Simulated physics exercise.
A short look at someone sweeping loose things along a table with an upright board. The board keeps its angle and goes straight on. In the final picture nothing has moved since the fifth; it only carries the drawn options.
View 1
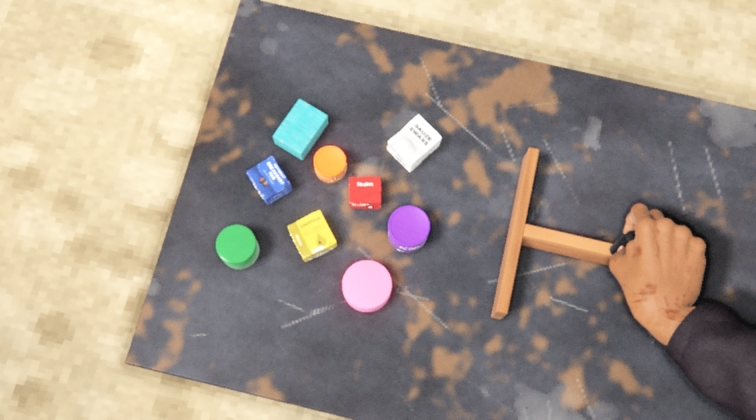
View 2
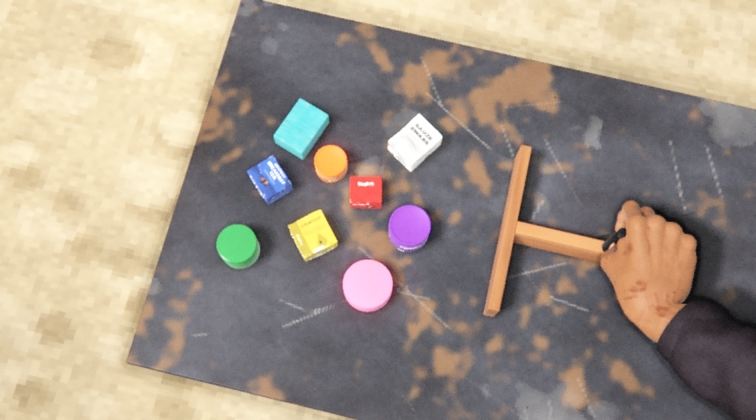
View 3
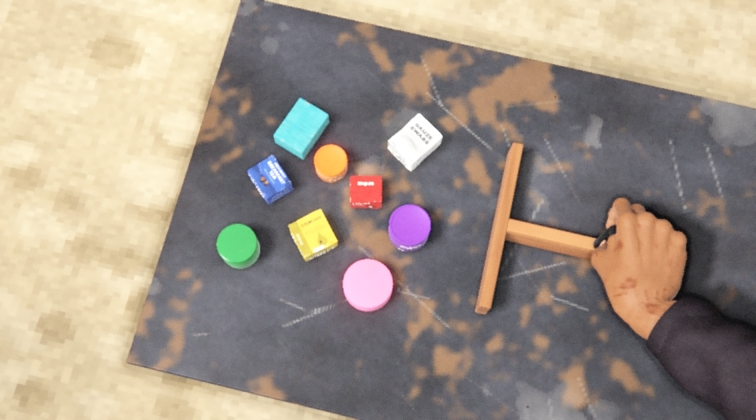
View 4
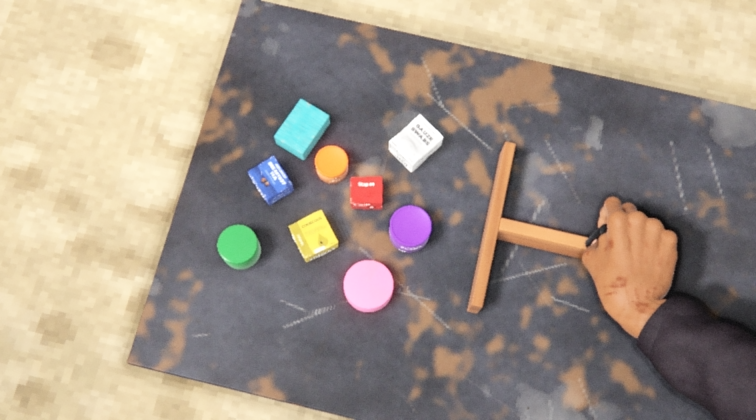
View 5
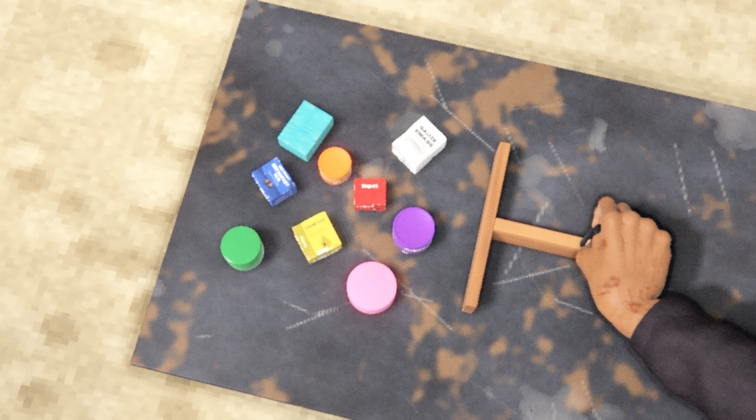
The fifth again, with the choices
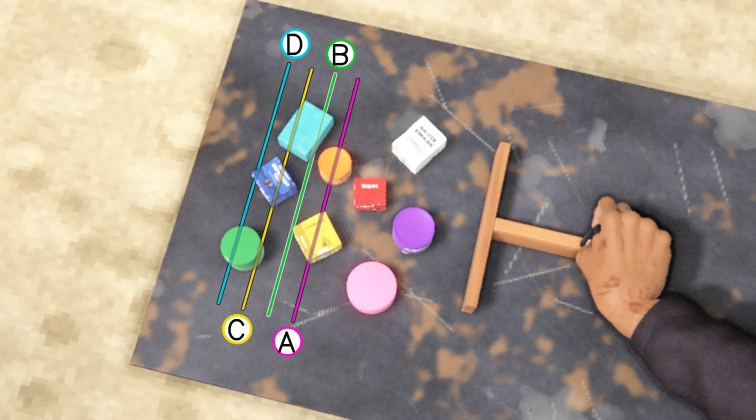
A hand slides an upright wooden board slowly leftward across a dark, worn tabletop towards scattered colourful boxes and round pots.
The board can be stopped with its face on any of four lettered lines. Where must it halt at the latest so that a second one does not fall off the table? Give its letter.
D.
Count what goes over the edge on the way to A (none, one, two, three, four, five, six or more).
The count is none.
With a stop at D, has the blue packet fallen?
By then, no.
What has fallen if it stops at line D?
It is the turquoise block.
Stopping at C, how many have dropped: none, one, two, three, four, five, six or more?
In all, none.
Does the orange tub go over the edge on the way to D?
By then, no.
On the marked copy, A at (327, 195); B at (303, 190); C at (279, 184); D at (255, 178).
Following D. Soon after the start, board (403, 202); pink tin (354, 284); white box (396, 141).
Later, board (318, 182); turquoise block (270, 118); green pot (228, 256).
In the end, board (255, 167); turquoise block over the edge; blue packet (201, 161); one fallen.
As for the rest, A is within the limit but short; B is within the limit but short; C is within the limit but short.
